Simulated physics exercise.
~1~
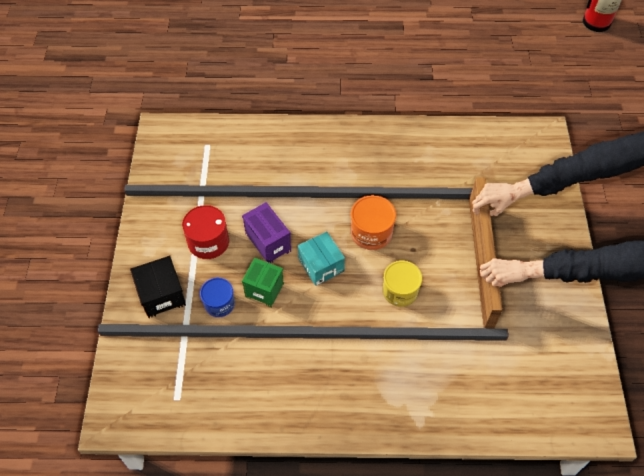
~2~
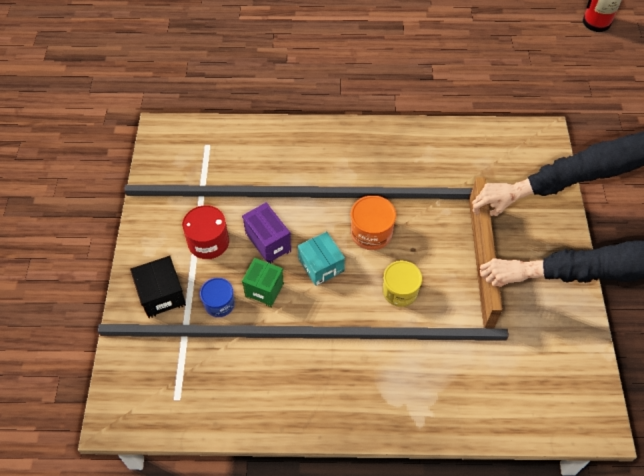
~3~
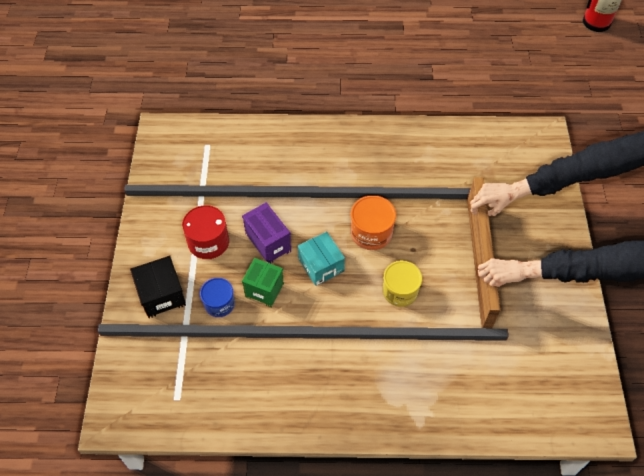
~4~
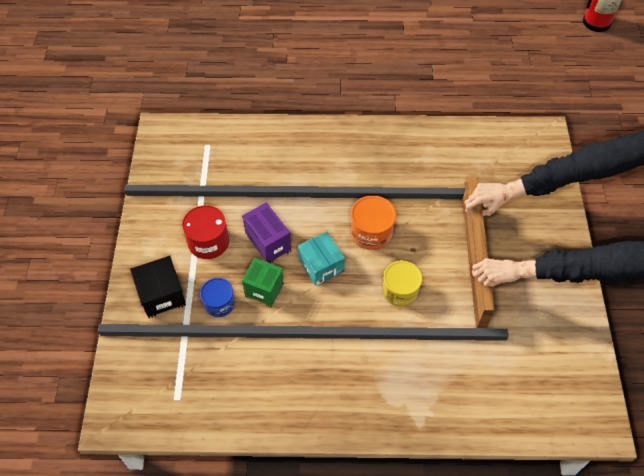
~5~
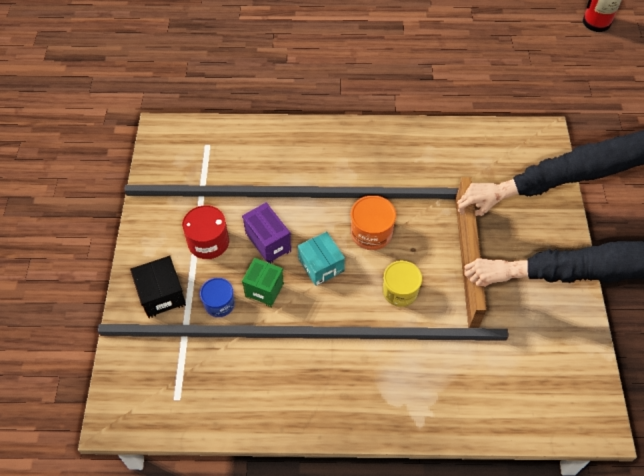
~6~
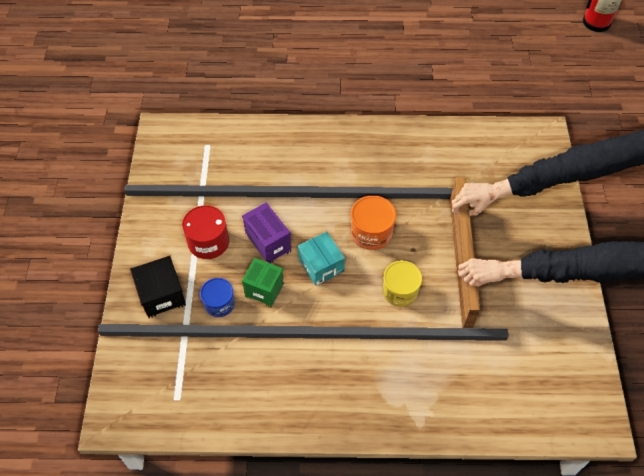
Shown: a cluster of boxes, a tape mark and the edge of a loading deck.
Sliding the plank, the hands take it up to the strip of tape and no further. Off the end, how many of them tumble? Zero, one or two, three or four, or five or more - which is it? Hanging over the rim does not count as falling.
One, maybe two go over.
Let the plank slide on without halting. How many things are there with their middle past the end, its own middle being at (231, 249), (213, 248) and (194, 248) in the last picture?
0, 0 and 2.
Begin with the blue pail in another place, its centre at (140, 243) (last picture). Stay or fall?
In that case it ends up off.
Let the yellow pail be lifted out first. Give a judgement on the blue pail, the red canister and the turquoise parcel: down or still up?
Blue pail stays put, red canister goes down, turquoise parcel stays put.
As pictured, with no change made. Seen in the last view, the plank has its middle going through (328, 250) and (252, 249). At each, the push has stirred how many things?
It comes to 4 for the first spot, 8 for the other.
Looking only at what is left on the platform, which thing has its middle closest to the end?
It's the blue pail that ends nearest.
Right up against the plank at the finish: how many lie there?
That makes 2.
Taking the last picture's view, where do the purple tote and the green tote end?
The purple tote ends up near (136, 217), and the green tote near (137, 291).
A little later, none off yet; black tote at rest near (159, 287); red canister at rest near (206, 232); blue pail at rest near (218, 298).
When it is over, the number that fall off is one or two; down, red canister and black tote.
